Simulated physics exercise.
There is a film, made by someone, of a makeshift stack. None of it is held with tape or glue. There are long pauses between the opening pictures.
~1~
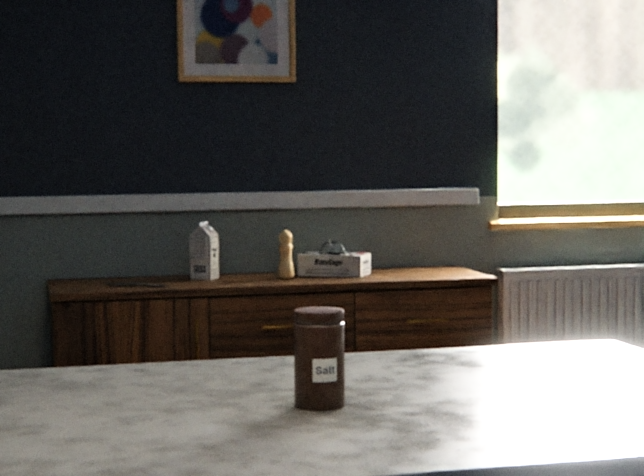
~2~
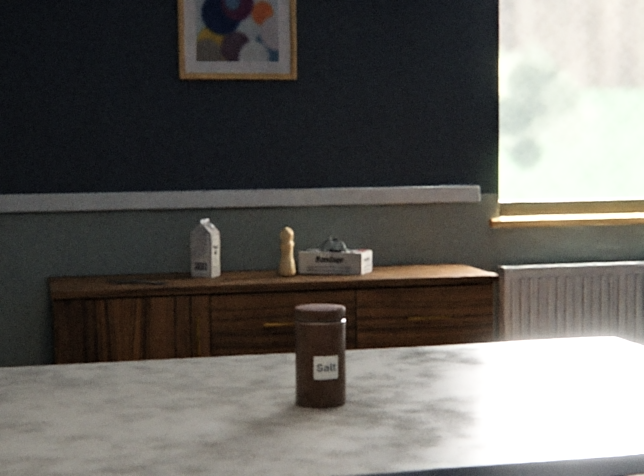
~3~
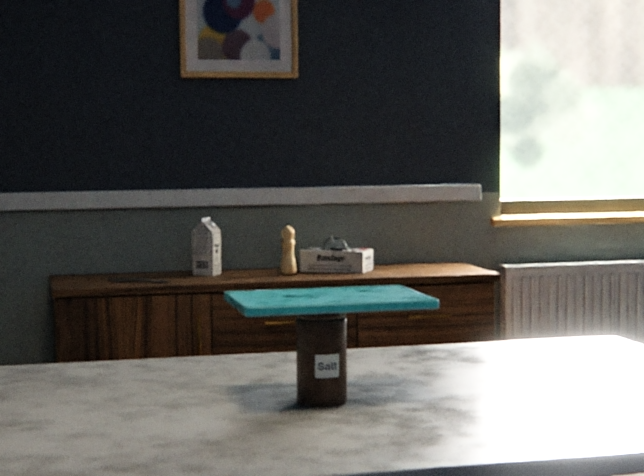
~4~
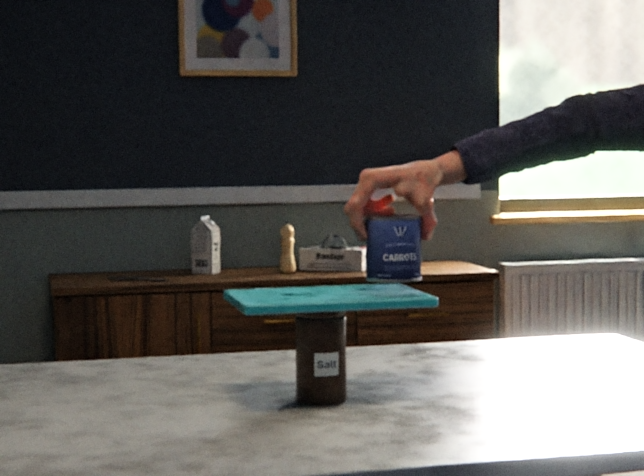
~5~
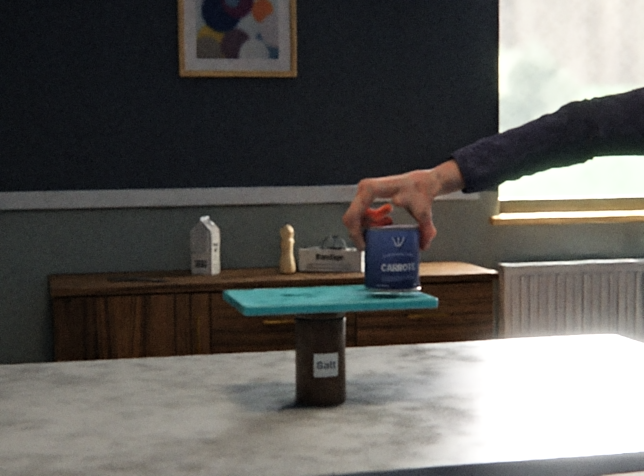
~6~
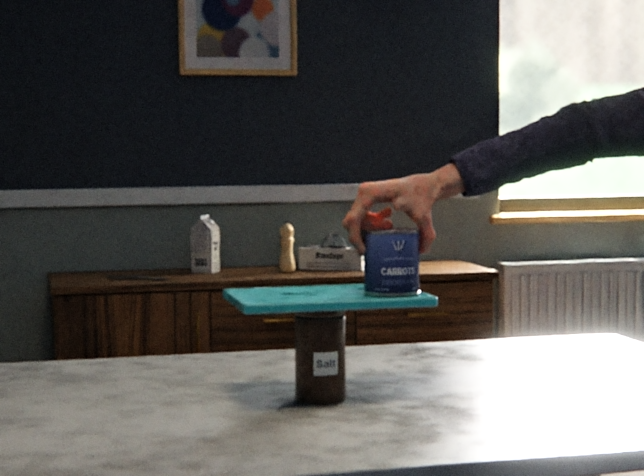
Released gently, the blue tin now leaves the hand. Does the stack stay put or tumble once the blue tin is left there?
It tumbles.
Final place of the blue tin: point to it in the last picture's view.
Somewhere around (459, 375) in the last picture.
Then, 0.40 s past the last view, blue tin now fallen; turquoise lid rocked 49° from its first pose.
Then, 0.50 s past the last view, turquoise lid rocked 73° from its first pose.
Then, 0.80 s past the last view, turquoise lid on its side.
Then, 1.10 s past the last view, turquoise lid now fallen.
Finally, fallen, turquoise lid and blue tin; brown jar still in place. Final places as the last picture's camera would see them, blue tin near (459, 375). The stack comes apart.
